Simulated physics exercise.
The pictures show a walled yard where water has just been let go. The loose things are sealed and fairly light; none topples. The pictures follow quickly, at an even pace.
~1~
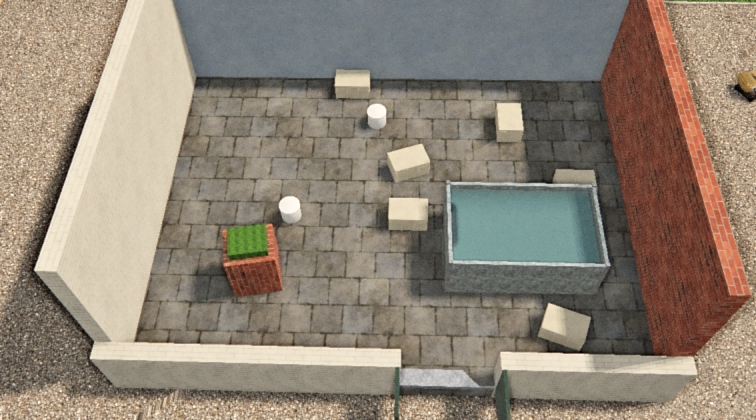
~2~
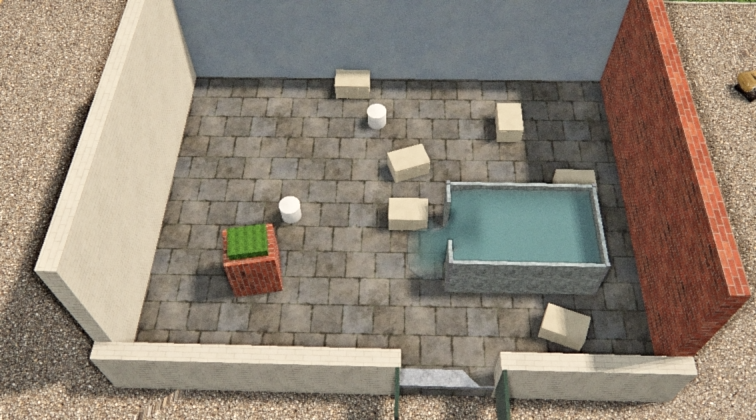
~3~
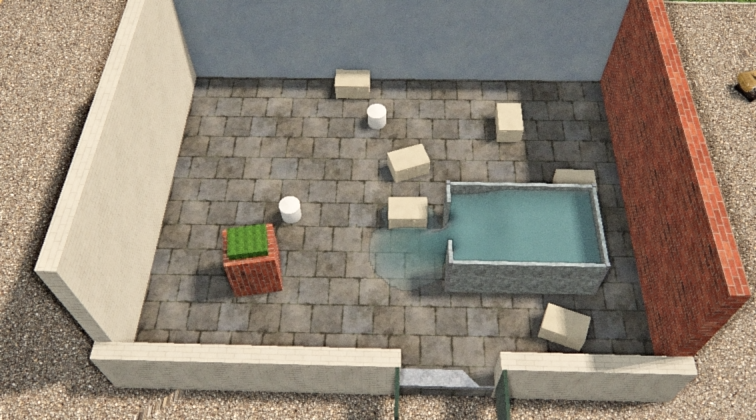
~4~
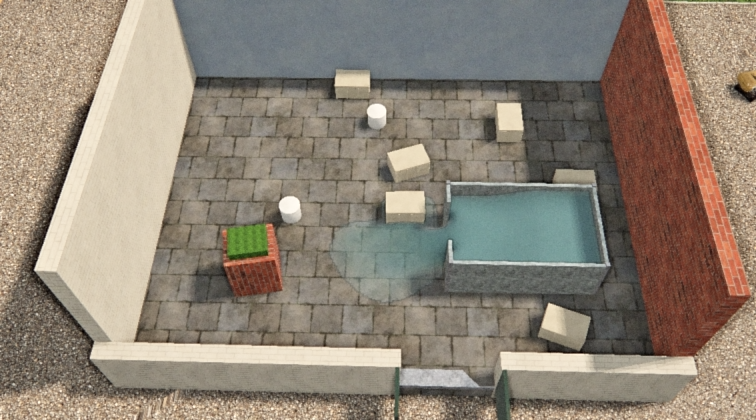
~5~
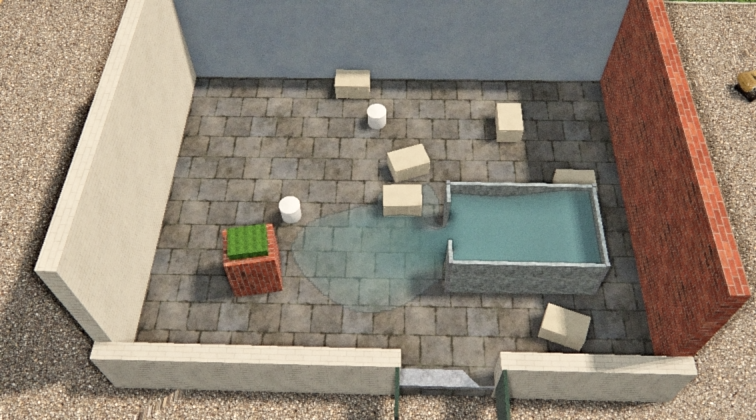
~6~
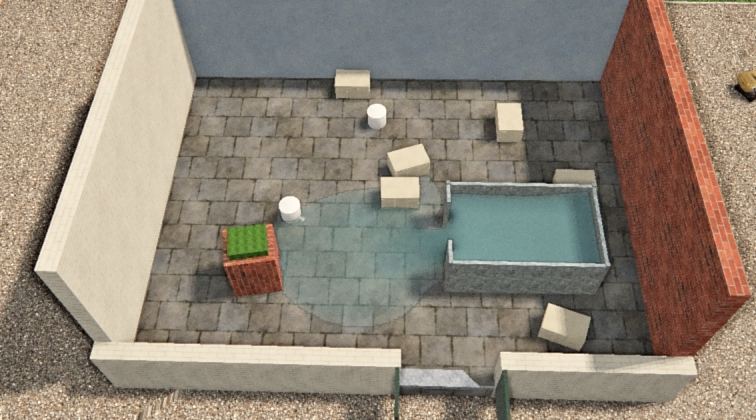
The clip opens on a walled, paved yard with pale crates, white pails, a grass-topped red planter and a stone tank full of water. Water pours from the tank's left side and fans out leftward across the paving, and the crate nearest the opening slides slightly away toward the back wall.
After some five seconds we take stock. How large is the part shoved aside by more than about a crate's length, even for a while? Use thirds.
Share: Under a third.
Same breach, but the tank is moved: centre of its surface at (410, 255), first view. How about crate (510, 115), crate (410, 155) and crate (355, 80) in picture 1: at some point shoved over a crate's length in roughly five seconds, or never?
As listed: Less than that, no, pushed that far.
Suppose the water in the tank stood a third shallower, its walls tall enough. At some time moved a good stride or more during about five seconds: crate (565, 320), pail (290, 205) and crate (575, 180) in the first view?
One after the other: Never so far, pushed that far, less than that.
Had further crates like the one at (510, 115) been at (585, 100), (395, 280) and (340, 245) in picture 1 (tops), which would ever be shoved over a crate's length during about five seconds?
In that order: Never so far, swept aside, swept aside.
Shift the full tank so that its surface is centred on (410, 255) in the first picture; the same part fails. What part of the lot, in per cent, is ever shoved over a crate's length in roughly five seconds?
About 40 per cent.
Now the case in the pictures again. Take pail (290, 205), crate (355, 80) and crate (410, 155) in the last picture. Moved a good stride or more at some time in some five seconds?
As listed: Pushed that far, no, under that.
A moment on, 1 of 8 are well off their spots; 0 afloat.
Next, 2 of 8 are well off their spots; 1 afloat.
Later, 2 of 8 are well off their spots; 1 afloat.
In the end, 2 of 8 are well off their spots, and 2 have been at some point; 1 afloat.
